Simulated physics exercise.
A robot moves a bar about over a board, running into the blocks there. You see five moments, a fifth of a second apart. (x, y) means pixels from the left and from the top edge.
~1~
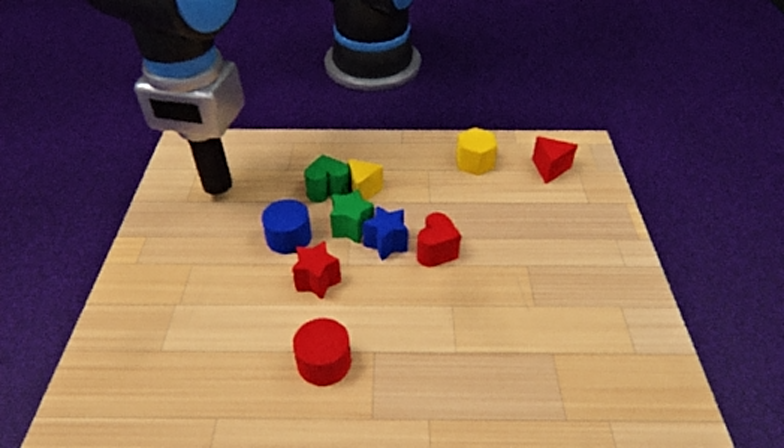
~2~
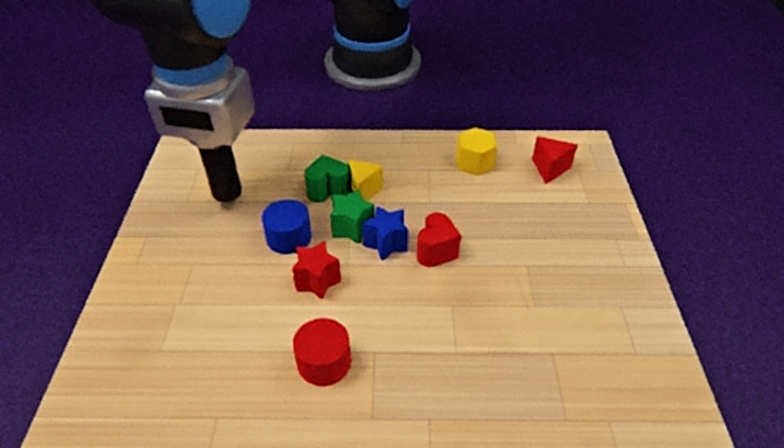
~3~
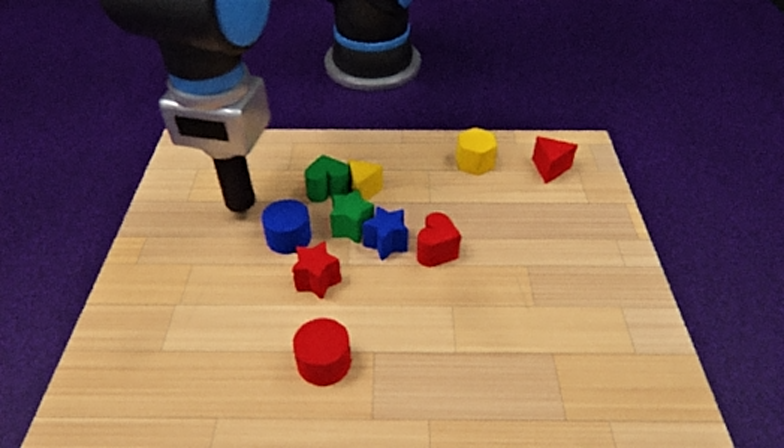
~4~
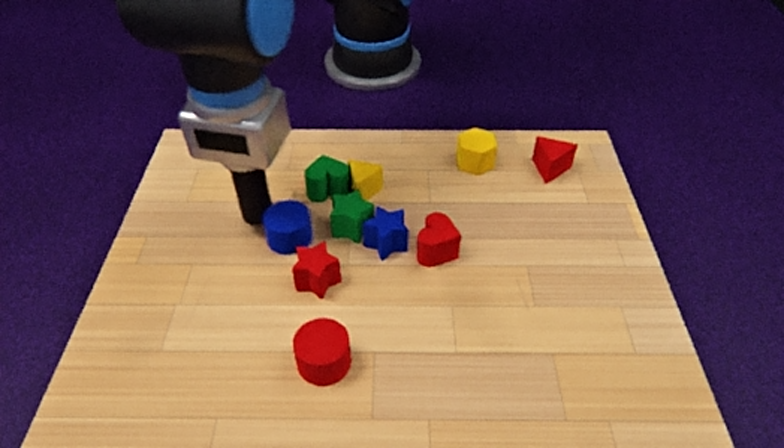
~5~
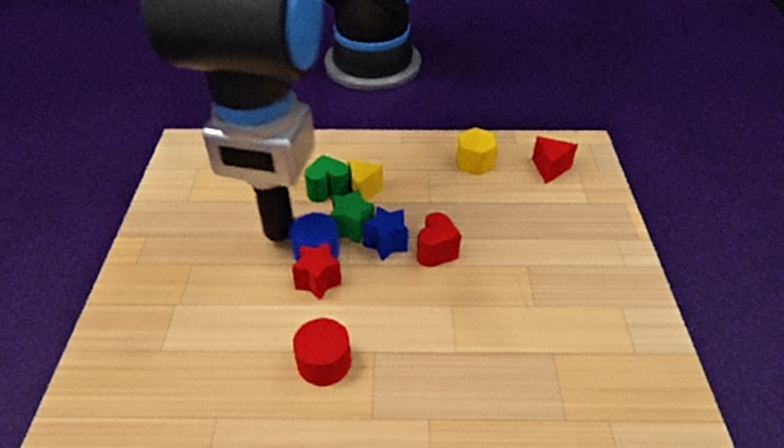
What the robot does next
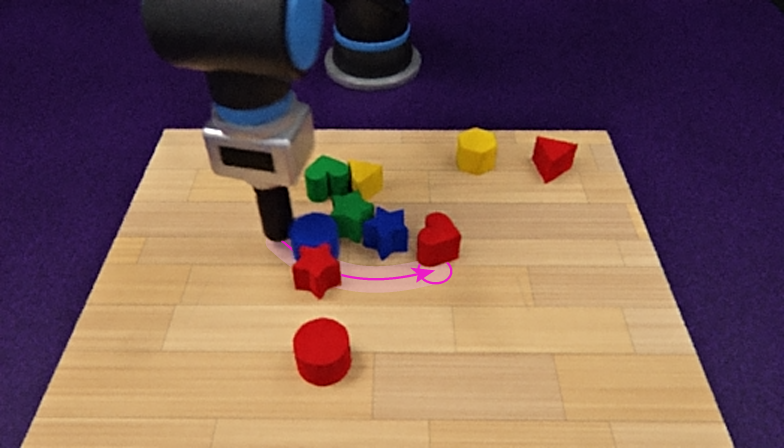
A robot arm holding a short black bar works over a pale wooden board on a purple surface, seen from above at a fixed angle. Green, yellow, blue and red blocks cluster around the upper middle, with a yellow hexagon and red triangle at upper right and a red cylinder below. The bar moves right and toward the viewer, then pushes the blue cylinder against the red star.
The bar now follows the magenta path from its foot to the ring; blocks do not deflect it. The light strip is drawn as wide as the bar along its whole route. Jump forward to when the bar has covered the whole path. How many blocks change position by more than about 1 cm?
Total: Three-plus.
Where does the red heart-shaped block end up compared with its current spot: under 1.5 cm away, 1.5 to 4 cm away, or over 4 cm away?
The answer here is over 4 cm.
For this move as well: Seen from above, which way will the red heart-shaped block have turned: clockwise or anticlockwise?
The twist is clockwise.
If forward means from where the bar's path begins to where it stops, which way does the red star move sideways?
It is displaced to the right.
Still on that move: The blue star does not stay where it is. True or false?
Answer: True.
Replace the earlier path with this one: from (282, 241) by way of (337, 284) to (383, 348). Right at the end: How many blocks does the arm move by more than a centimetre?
Moved: 3 or more.
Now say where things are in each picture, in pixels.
The first picture shows lower end of the bar (218, 185), tops of blocks, blue circle (285, 214), red star (314, 258), blue star (387, 220), red heart-shaped block (438, 228).
The second picture shows bar (227, 192), blocks as before.
The third picture shows bar (241, 202), blocks as before.
The fourth picture shows bar (258, 215), blocks as before.
The fifth picture shows bar (280, 231), blue circle (313, 228), red star (315, 258), blue star (387, 220), red heart-shaped block (438, 228).
The drawn path runs from (282, 241) over (322, 268) and (377, 279) to (435, 270).
What follows on the original path. One third of the way, bar (321, 258); blue circle (360, 241); red star (327, 272), turned 55° clockwise; blue star (389, 219).
Two thirds of the way, bar (378, 269); blue circle (412, 239); red star (336, 280), turned 100° clockwise; blue star (406, 210), turned 55° anticlockwise; red heart-shaped block (453, 222).
At the end, bar (436, 260); blue circle (451, 220); red star (336, 280), turned 100° clockwise; blue star (412, 206), turned 100° anticlockwise; red heart-shaped block (484, 199), turned 25° clockwise.
